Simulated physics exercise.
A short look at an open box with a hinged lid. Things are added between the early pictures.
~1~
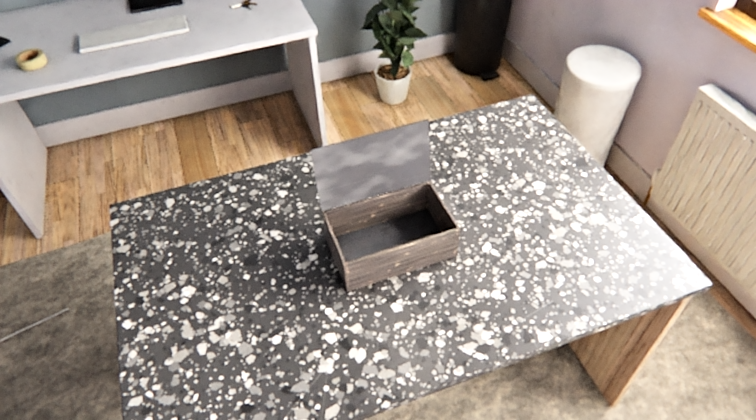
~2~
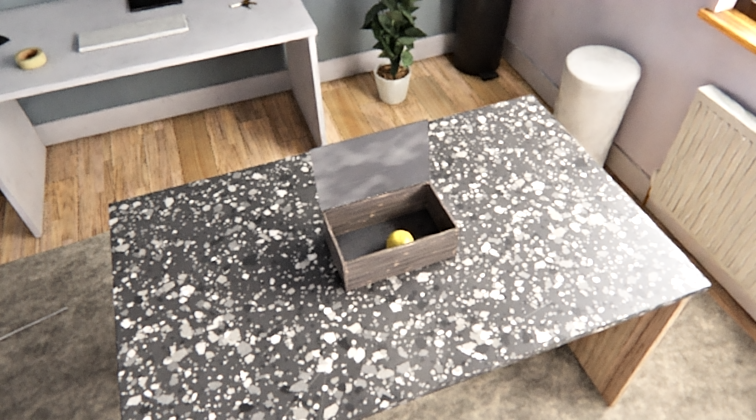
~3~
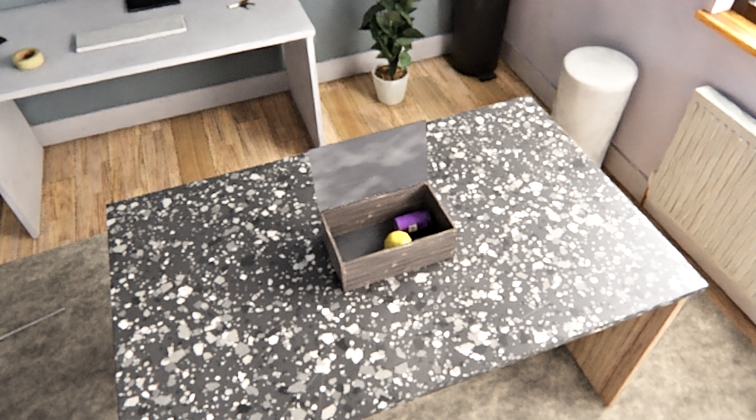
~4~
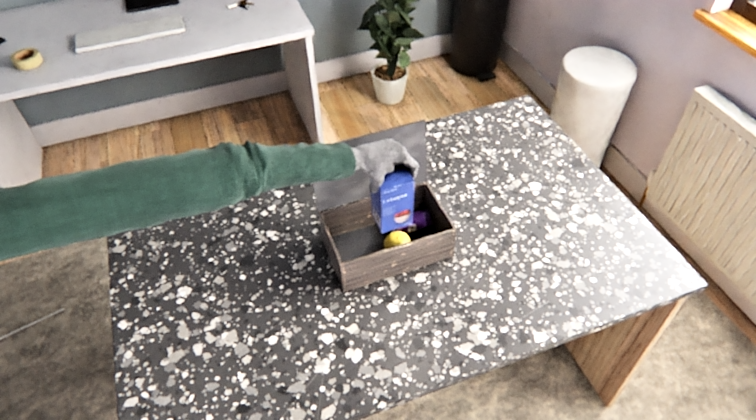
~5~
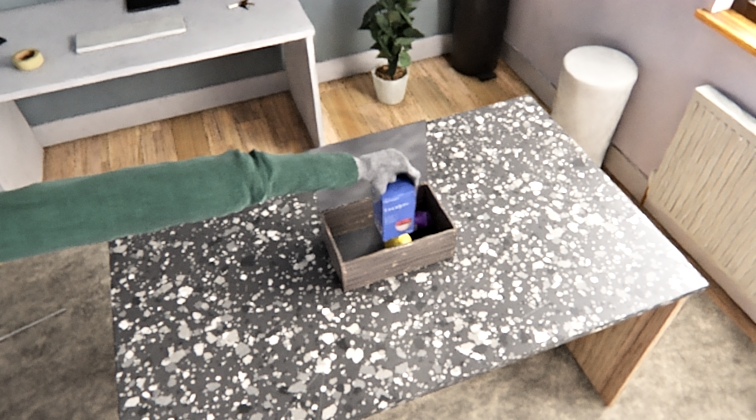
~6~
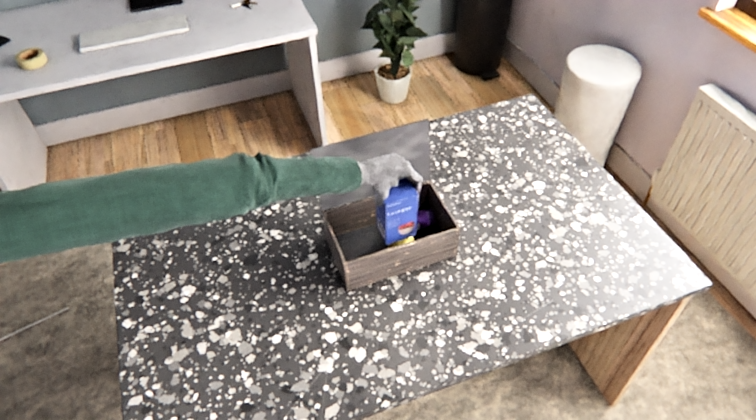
A yellow ball appears in an empty, open wooden box on a speckled table, followed by a small purple object beside it. Then a gloved hand on a green-sleeved arm, reaching from the left, holds a blue carton above the box and lowers it inside, among the other things.
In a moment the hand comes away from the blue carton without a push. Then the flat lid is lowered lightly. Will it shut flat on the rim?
The lid closes.
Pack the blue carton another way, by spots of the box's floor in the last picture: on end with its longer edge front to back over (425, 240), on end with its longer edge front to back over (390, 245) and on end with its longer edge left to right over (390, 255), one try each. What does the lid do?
First, it is held up; second, it shuts flat; third, it sits on the rim.
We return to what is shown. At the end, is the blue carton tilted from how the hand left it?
The blue carton ends up tilted.
Then, 0.60 s after the last picture, blue carton on its side near (370, 234); yellow apple rolled a little.
Then, 1.40 s after the last picture, lid 72° above the rim; blue carton on its side near (370, 234); yellow apple rolled about its own width.
Then, 2.10 s after the last picture, lid 17° above the rim; blue carton on its side near (370, 234); yellow apple rolled about its own width.
At rest, lid shut; tipped over in the box, blue carton; moved from the start, yellow apple; purple shaker in place. Seen from the same camera at the end, blue carton near (370, 234).
